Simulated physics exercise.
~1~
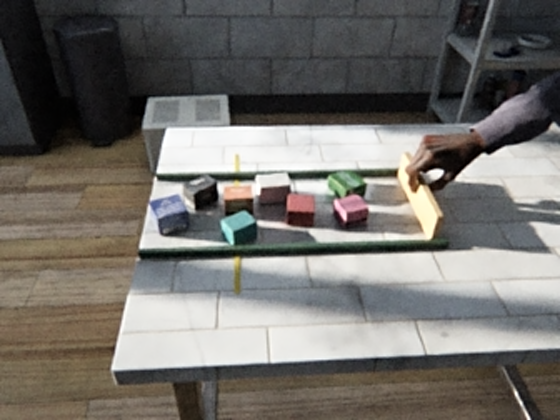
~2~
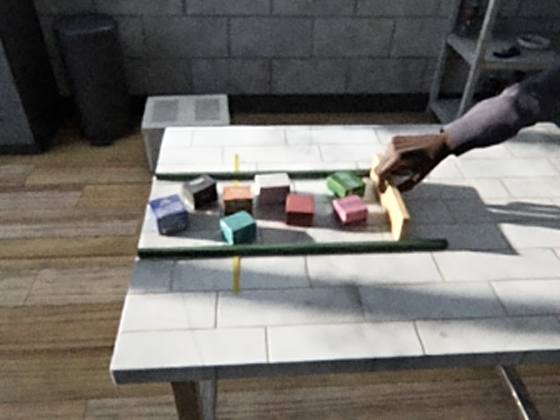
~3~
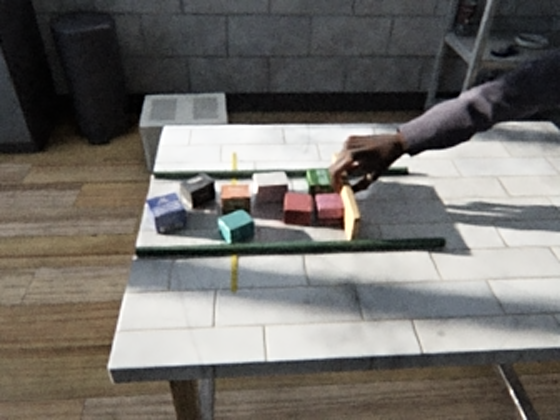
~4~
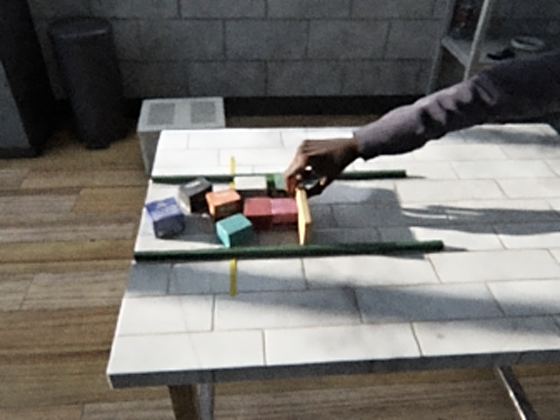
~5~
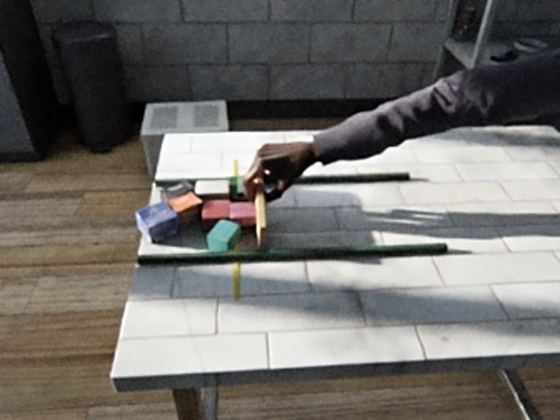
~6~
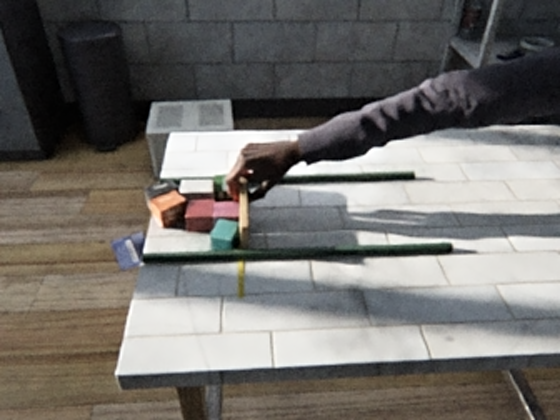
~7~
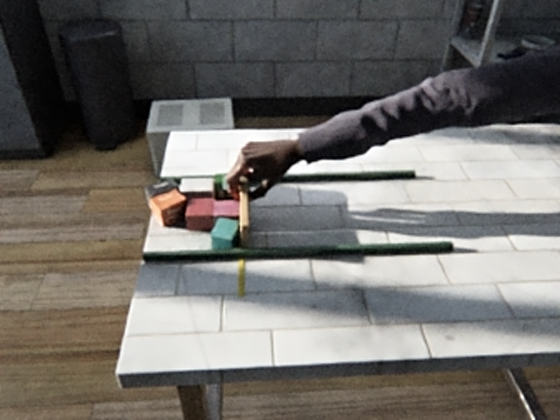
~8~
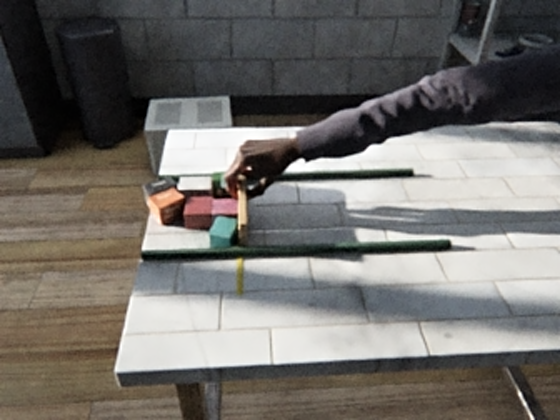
The footage shows a hand sliding an upright board leftward along a channel on a white table, gathering colourful blocks and pushing them toward the table's end. The blue box tips off the left edge, and the board stops near the yellow tape with the others still bunched on top.
